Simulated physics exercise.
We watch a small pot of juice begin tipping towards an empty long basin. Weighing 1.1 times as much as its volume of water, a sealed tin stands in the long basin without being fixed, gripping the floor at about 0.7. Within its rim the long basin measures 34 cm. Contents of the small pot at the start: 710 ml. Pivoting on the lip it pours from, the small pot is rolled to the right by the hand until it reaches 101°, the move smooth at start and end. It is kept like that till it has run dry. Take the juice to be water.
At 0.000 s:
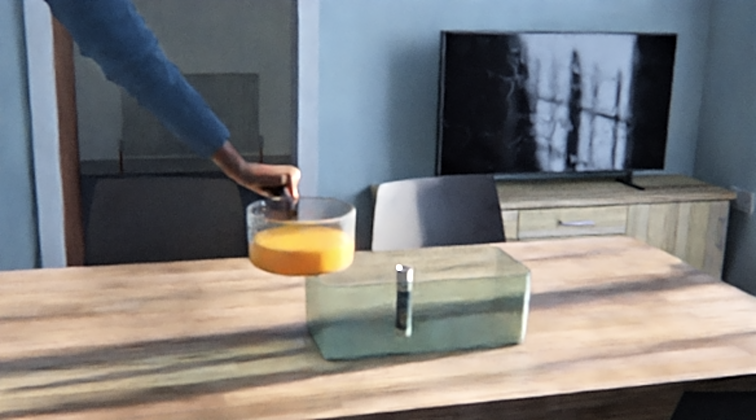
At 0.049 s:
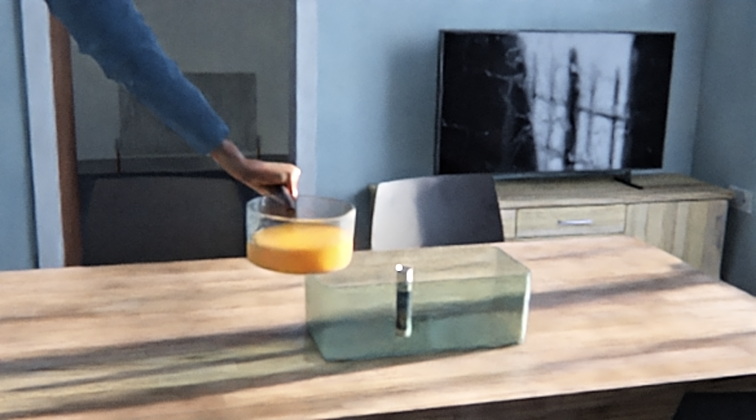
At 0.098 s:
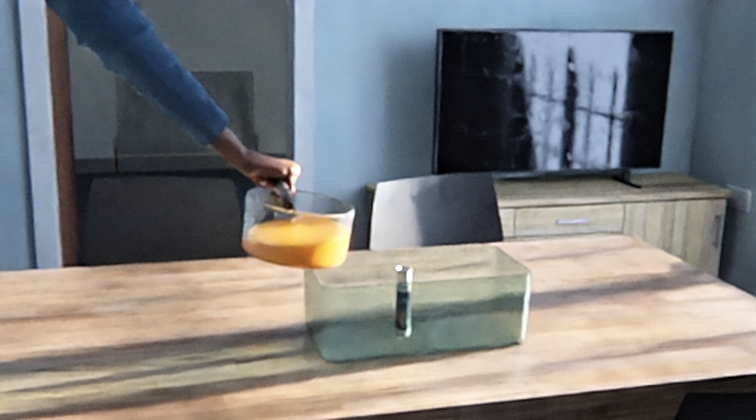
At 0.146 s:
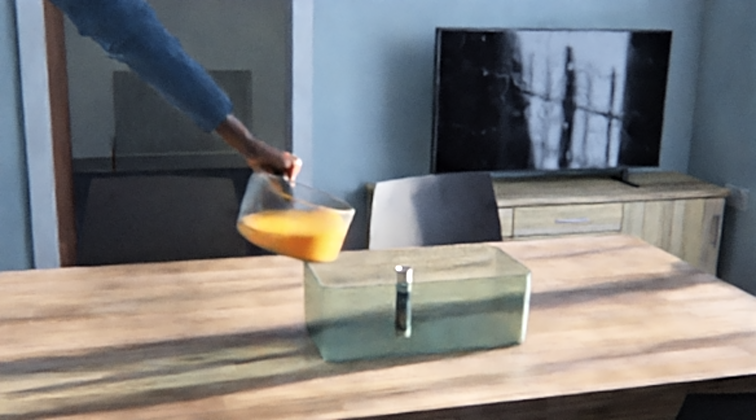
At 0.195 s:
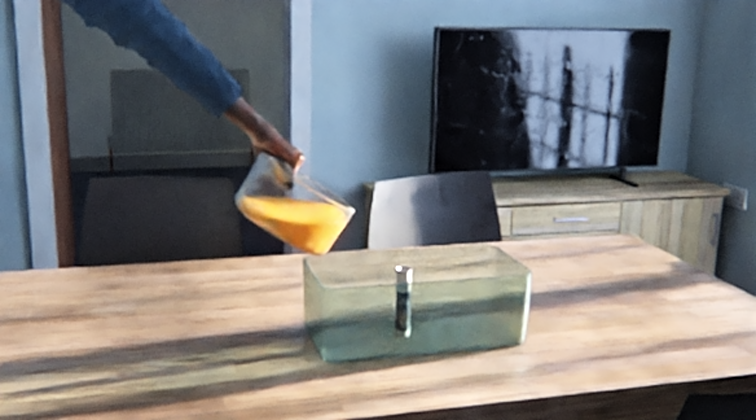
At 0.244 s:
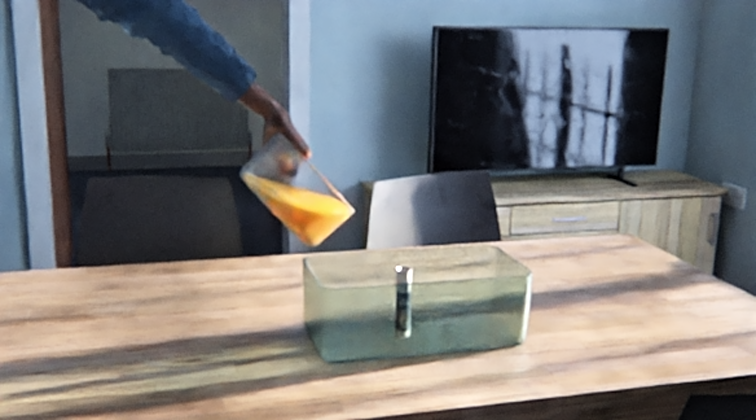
We see a hand holding a clear pot of orange juice above the left end of a long glass basin with a small tin inside, then tilting it steadily to the right, the juice gathering towards the lowered lip.
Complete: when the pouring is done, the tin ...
... is still on its feet.
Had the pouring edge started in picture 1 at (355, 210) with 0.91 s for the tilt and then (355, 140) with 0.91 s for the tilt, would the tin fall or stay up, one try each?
The tin overturns the first time and overturns the second time.
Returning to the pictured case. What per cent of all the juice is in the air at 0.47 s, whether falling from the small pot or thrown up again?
Around 52 in a hundred.
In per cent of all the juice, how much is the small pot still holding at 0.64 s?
Some 8 per cent.
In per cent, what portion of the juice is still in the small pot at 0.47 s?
Still held: Roughly 46 % of the total.
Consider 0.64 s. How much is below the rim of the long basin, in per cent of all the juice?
76 per cent or thereabouts.
Then, 0.47 s in, the tilt is 100° and 45 per cent is still to pour; the tin stands where it began.
Then, 0.64 s in, the tilt is 101° and 8 per cent is still to pour; the tin stands where it began.
Then, 0.82 s in, the tilt is 101° and 2 per cent is still to pour; the tin stands where it began.
Then, 1.01 s in, the tilt is 101° and 0 per cent is still to pour; the tin stands where it began.
Finally, the tin stands where it began.
